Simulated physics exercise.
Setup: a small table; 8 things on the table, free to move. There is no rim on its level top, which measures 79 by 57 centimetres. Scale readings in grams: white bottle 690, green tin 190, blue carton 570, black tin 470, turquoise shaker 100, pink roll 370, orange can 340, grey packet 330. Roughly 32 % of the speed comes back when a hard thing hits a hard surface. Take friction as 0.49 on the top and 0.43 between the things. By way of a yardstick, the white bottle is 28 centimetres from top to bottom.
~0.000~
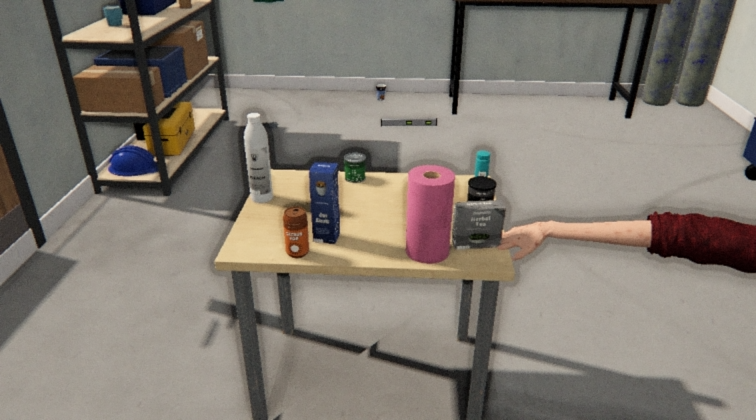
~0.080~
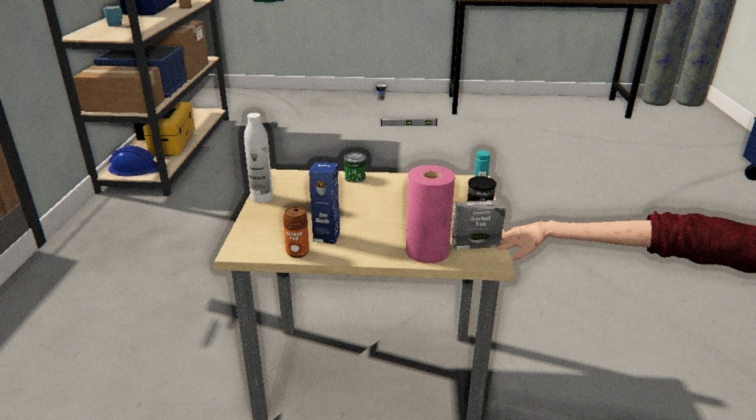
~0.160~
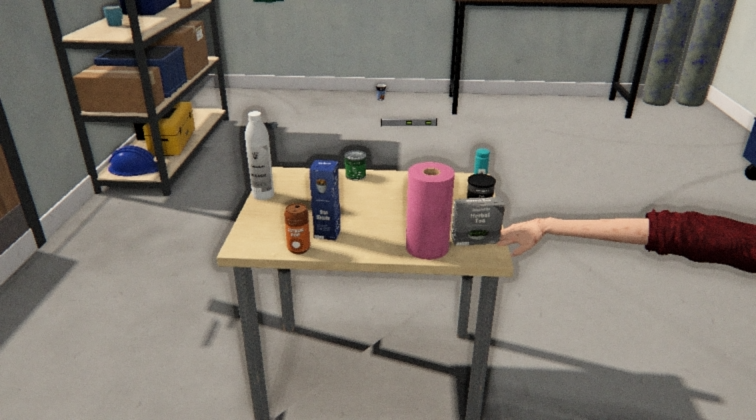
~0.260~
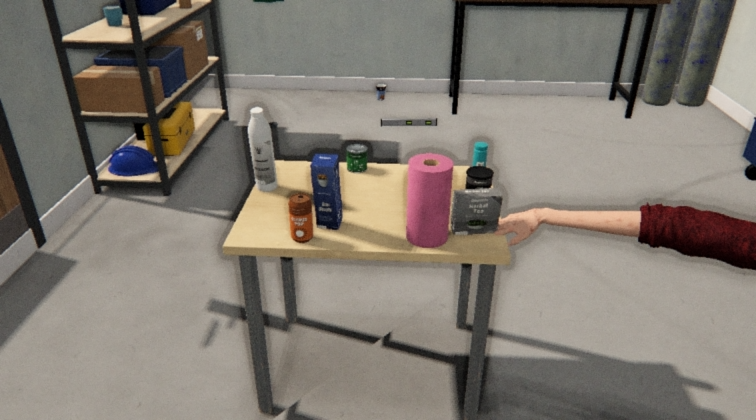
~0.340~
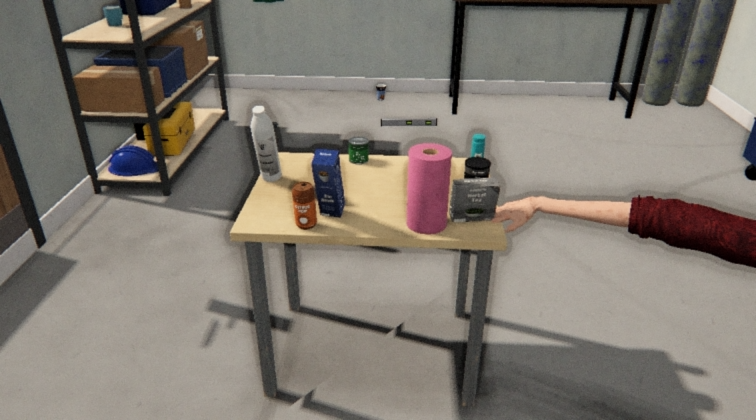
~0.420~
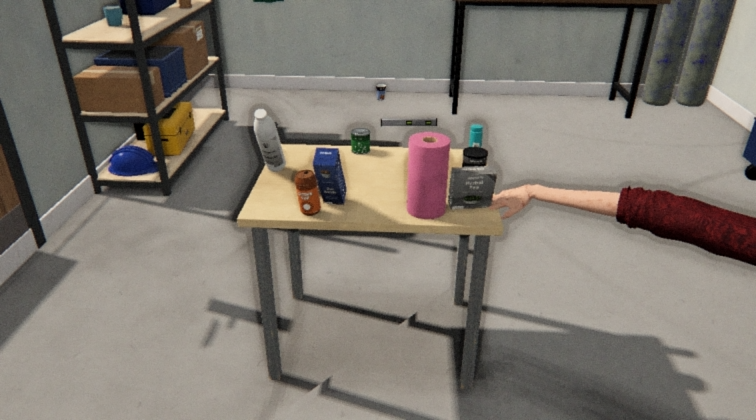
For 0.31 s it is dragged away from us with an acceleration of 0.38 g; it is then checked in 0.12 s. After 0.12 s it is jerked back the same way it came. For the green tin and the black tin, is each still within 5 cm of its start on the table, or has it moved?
The green tin has moved; the black tin is still within range.
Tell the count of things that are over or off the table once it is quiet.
The number is 6.
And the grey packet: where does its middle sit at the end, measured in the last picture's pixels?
Its middle settles close to pixel (467, 219).
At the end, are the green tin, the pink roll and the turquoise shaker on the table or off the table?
Once it all settles, the green tin leaves its surface, the pink roll stays on its surface and the turquoise shaker leaves its surface.
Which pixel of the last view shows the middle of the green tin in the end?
About (366, 258).
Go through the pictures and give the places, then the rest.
The first frame shows green tin (355, 168); black tin (481, 194).
The second frame shows turquoise shaker (482, 169); pink roll (429, 214).
The third frame shows table along by 2 cm; orange can (298, 229); grey packet (477, 221).
The fourth frame shows table along by 7 cm; blue carton (327, 193) tilted 9°; white bottle (262, 150) tilted 8°.
The fifth frame shows table along by 15 cm; blue carton (329, 184) tilted 20°; turquoise shaker (478, 151).
The sixth frame shows table along by 23 cm; green tin (361, 141); black tin (474, 163).
By 0.62 s, table along by 25 cm; green tin and turquoise shaker now off the table; black tin 7 cm from its spot near (472, 153); grey packet on its side.
By 0.92 s, table along by 8 cm; black tin 7 cm from its spot near (477, 174); orange can on its side; grey packet on its side.
By 1.12 s, white bottle on its side; blue carton on its side; grey packet on its side.
When it is over (3.2 s), off the table, green tin and turquoise shaker; lying over on the table, white bottle, blue carton, orange can and grey packet; the other 2 within 5 cm of the start. End places, in pixels of the last picture, green tin near (366, 258), black tin near (481, 194).
